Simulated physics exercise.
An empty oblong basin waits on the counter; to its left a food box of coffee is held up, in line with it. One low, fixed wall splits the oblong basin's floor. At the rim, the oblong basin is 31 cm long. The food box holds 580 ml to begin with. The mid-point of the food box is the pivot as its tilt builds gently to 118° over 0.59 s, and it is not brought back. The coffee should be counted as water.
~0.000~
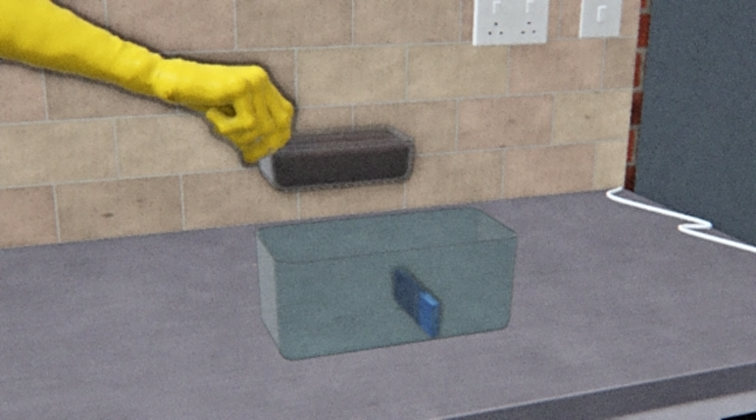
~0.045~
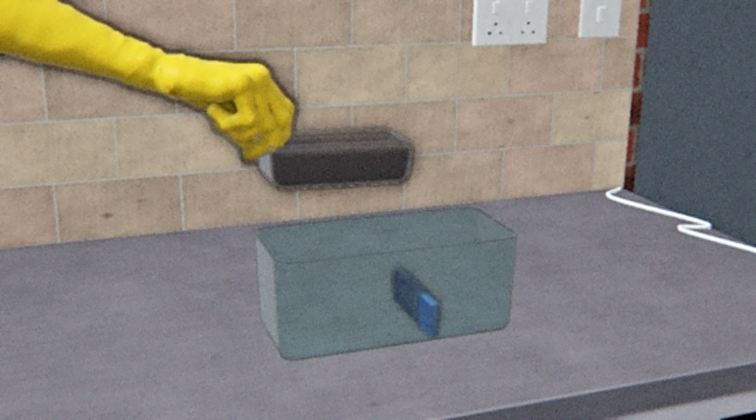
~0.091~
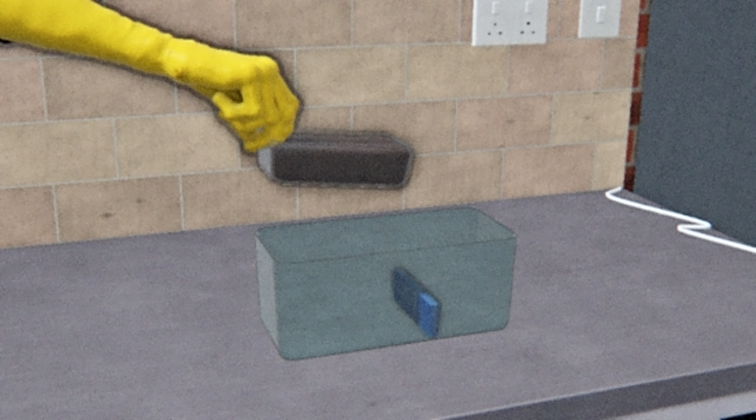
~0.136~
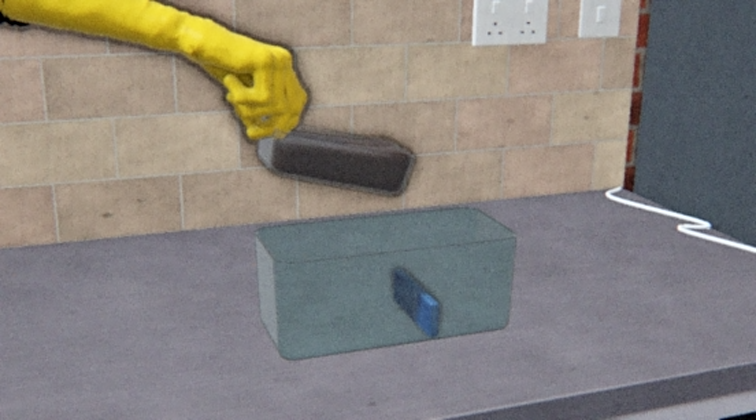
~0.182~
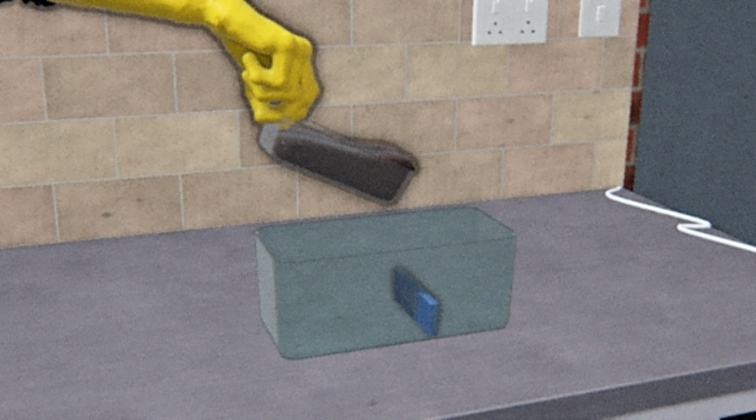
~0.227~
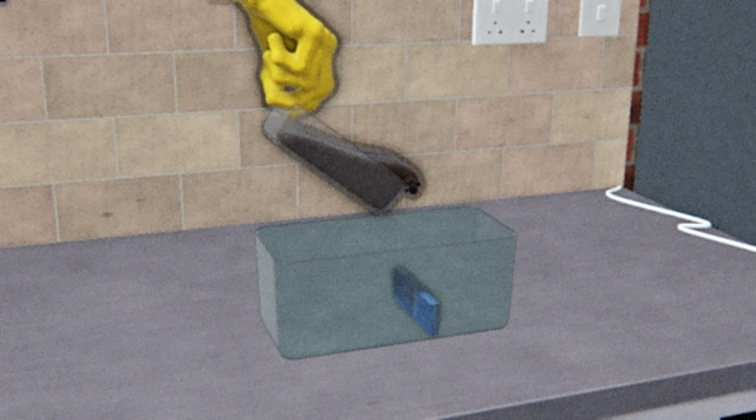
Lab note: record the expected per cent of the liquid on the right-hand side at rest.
Expected right-hand share: 59 per cent.
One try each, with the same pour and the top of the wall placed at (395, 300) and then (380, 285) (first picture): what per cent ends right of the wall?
The first try gives 55 percent and the second 80 percent.
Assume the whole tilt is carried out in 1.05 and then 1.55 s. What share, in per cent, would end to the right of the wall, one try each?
It comes to 70 per cent, and then 75 per cent.
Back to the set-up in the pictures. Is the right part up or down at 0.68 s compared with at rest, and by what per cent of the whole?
The right part gains close to 12 per cent.
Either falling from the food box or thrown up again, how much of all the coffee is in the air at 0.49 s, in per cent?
Near 3 per cent at that time.
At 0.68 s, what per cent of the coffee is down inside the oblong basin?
My estimate is about 74 percent.
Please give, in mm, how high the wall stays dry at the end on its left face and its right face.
It's around 36 mm on the left side and around 18 mm on the right side.
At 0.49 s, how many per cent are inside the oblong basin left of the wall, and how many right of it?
About 24 % left, 66 % right.
Then, 0.49 s in, the tilt is 109° and 6 per cent is still to pour, 25 is left of the wall and 65 right of it.
Then, 0.68 s in, the tilt is 118° and 0 per cent is still to pour, 27 is left of the wall and 47 right of it.
Then, 0.87 s in, the tilt is 118° and 0 per cent is still to pour, 35 is left of the wall and 59 right of it.
Then, 1.09 s in, the tilt is 118° and 0 per cent is still to pour, 36 is left of the wall and 59 right of it.
Finally, 36 per cent lies left of the wall, 59 right of it and 5 outside.
